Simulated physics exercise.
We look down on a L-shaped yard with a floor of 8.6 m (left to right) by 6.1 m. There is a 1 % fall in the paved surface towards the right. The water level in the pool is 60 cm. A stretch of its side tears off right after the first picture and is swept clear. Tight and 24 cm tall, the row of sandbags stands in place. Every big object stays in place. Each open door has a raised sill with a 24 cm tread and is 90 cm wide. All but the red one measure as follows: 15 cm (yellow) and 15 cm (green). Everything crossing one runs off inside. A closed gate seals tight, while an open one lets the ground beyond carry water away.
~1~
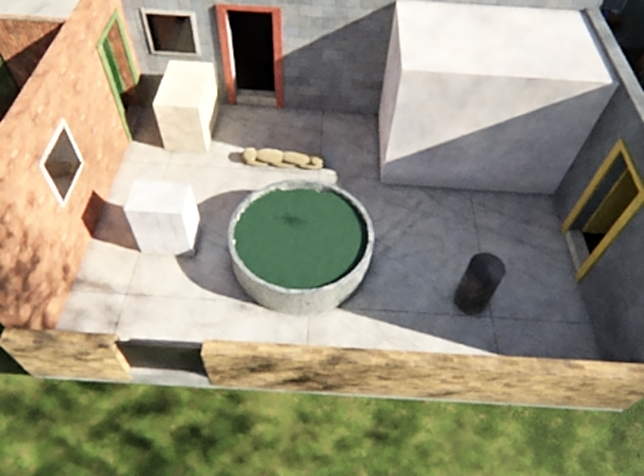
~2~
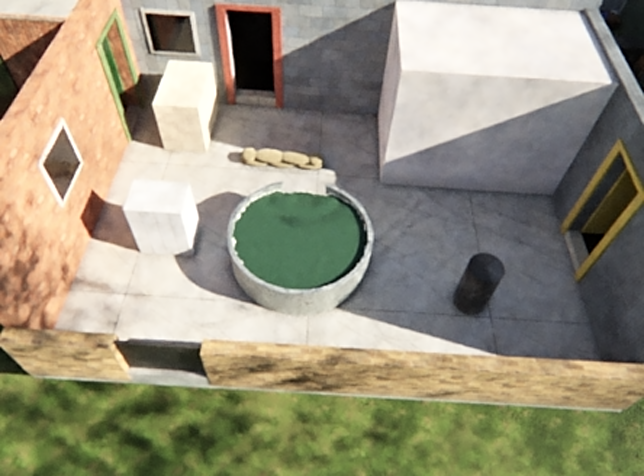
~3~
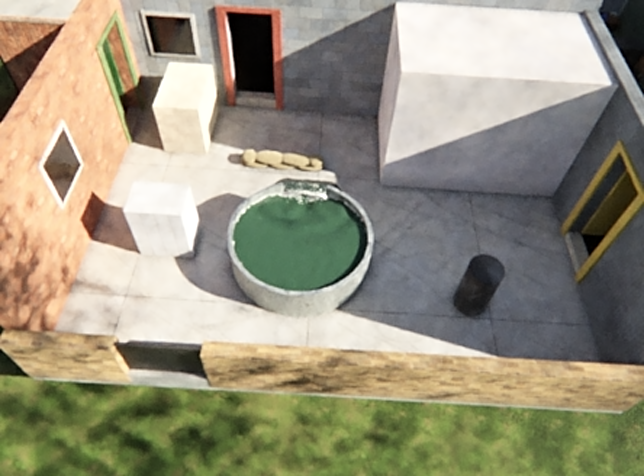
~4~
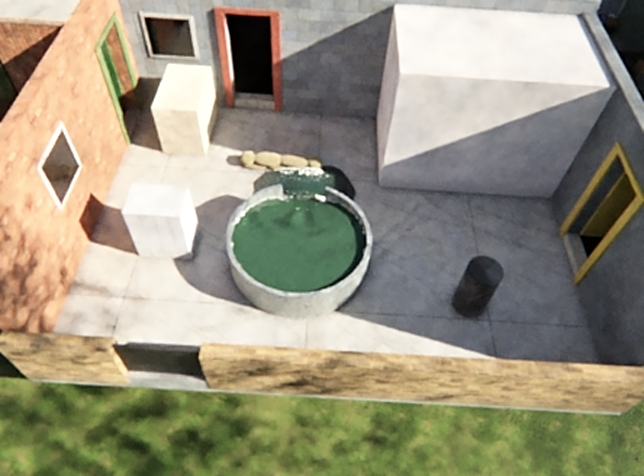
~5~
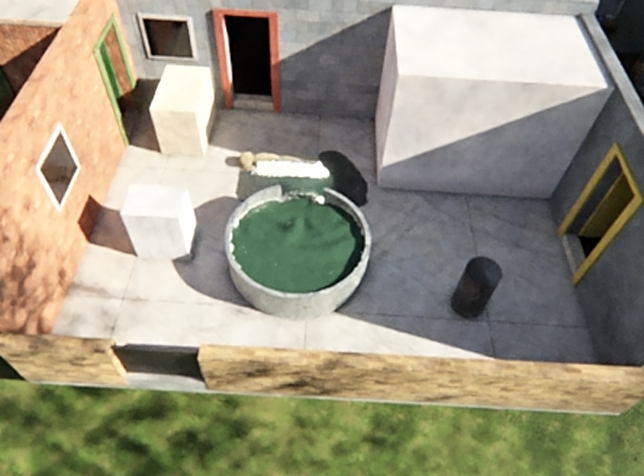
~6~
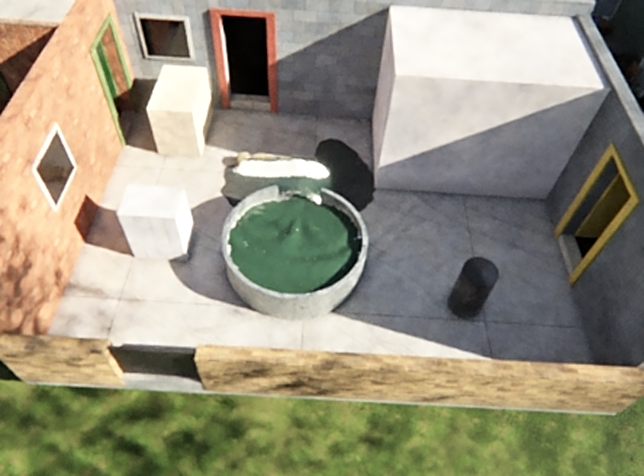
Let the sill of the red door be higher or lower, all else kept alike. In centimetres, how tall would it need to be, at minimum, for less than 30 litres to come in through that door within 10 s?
About 8 cm.
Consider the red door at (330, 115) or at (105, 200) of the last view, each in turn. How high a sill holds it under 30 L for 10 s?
You'd want about 13.0 cm there first, then about 9.0 cm.
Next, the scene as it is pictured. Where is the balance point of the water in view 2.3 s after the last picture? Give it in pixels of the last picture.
At about (284, 212).
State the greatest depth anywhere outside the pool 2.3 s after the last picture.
30 cm.
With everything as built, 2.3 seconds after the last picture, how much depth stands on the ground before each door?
In cm: Yellow 0, red 11, green 3.
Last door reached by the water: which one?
Yellow.
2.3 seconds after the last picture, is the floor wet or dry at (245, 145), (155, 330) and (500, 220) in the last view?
Point by point: Soaked, then bone dry, then bone dry.
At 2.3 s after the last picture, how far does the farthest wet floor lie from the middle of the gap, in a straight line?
Around 4.4 m out.
Then, 0.7 s after the last picture water covers 20 % of the floor, deepest (42 cm) near (298, 176); it has not reached the red door.
Then, 2.3 s after the last picture water covers 35 % of the floor, deepest (30 cm) near (298, 176); 11 cm at the red door, 0 litres in over its 22 cm sill.
Then, 9.3 s after the last picture water covers 80 % of the floor, deepest (12 cm) near (369, 168); 10 cm at the red door, 0 litres in over its 22 cm sill.
At the red door as built, the water peaked near 13 cm, 6.3 s after the last picture.
With a sill of 7 cm, 43 litres would have come in within the 10 s; with 9 cm, 21 litres. So under 30 litres takes about 8 cm.
